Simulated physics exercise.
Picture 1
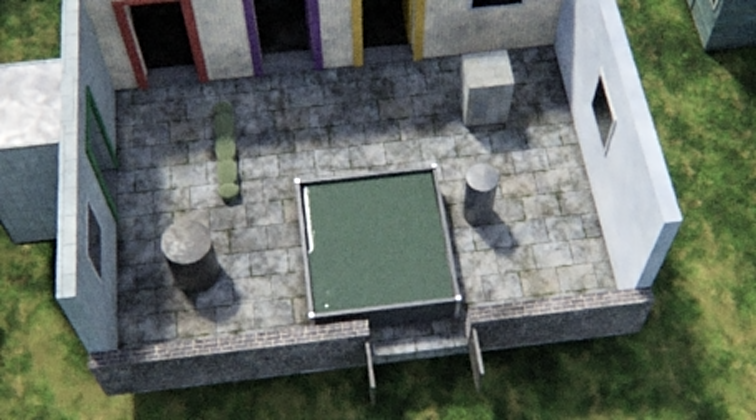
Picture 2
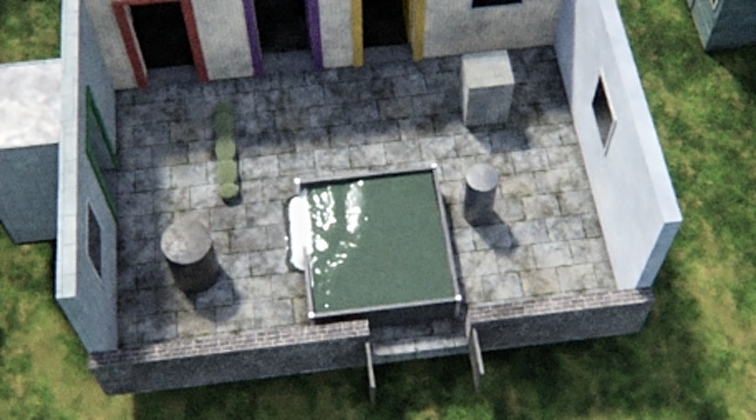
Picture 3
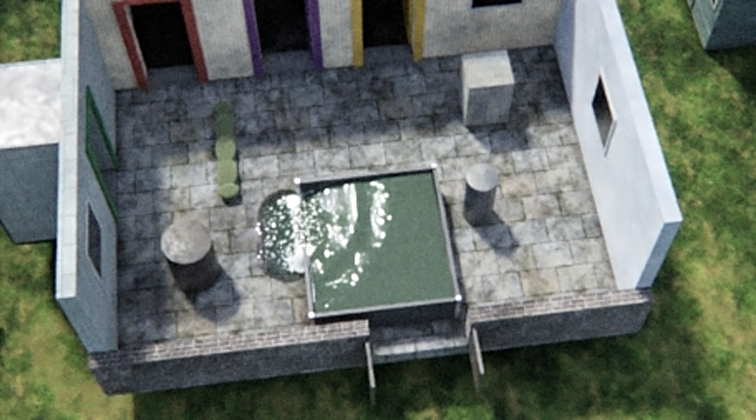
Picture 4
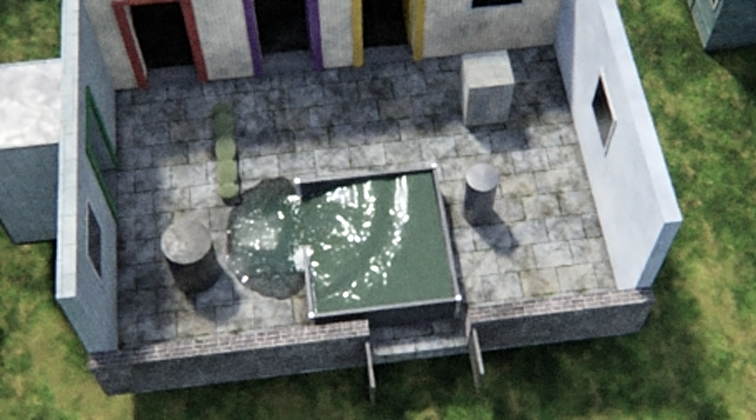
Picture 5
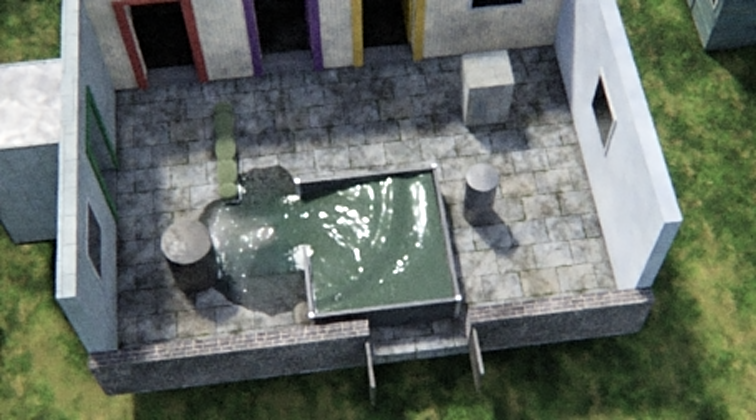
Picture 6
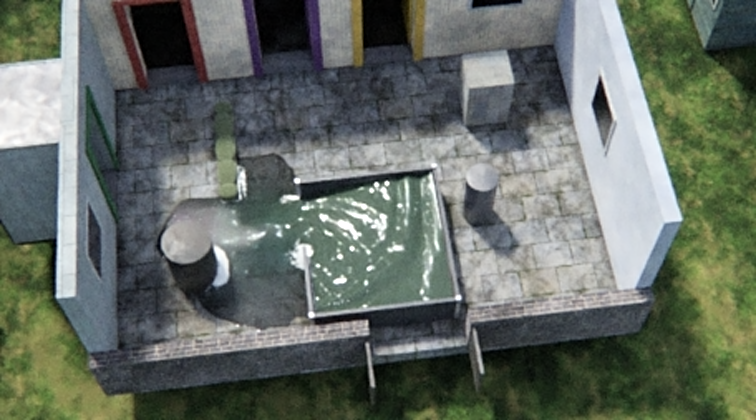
Water pours from the left side of the tank and spreads across the paving around a round pillar.
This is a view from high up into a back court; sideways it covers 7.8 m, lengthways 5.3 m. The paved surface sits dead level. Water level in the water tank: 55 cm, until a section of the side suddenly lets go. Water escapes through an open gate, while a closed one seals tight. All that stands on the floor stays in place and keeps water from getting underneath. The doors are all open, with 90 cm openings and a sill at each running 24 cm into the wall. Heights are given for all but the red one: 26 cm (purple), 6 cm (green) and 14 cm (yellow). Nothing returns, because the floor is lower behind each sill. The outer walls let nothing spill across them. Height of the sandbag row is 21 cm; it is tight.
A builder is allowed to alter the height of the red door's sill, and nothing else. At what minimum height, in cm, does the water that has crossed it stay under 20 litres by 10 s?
From about 9.5 cm.
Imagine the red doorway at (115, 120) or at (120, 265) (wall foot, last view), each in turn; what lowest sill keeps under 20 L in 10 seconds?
8.5 and 18 cm.
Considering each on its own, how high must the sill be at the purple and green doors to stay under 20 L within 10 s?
About 8.0 cm at purple and about 21 cm at green.
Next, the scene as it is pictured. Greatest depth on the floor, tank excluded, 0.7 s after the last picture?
Around 32 centimetres.
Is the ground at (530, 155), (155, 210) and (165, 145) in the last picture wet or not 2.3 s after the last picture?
First bone-dry, second wet through, third wet through.
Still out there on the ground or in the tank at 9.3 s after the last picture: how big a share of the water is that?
About 86 in every hundred.
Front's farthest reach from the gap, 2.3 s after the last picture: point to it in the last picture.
Around pixel (116, 93).
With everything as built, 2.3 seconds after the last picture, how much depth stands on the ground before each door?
Purple door 12 cm, green door 20 cm, red door 6 cm, yellow door 1 cm.
Then, 0.7 s after the last picture water covers 20 % of the floor, deepest (32 cm) near (295, 217); it has not reached the red door.
Then, 2.3 s after the last picture water covers 40 % of the floor, deepest (25 cm) near (155, 367); 6 cm at the red door, 0 litres in over its 18 cm sill.
Then, 9.3 s after the last picture water covers 85 % of the floor, deepest (13 cm) near (119, 372); 9 cm at the red door, 0 litres in over its 18 cm sill.
At the red door as built, the water peaked near 14 cm, 3.1 s after the last picture.
With a sill of 8.5 cm, 30 litres would have come in within the 10 s; with 12 cm, 5 litres. So under 20 litres takes about 9.5 cm.
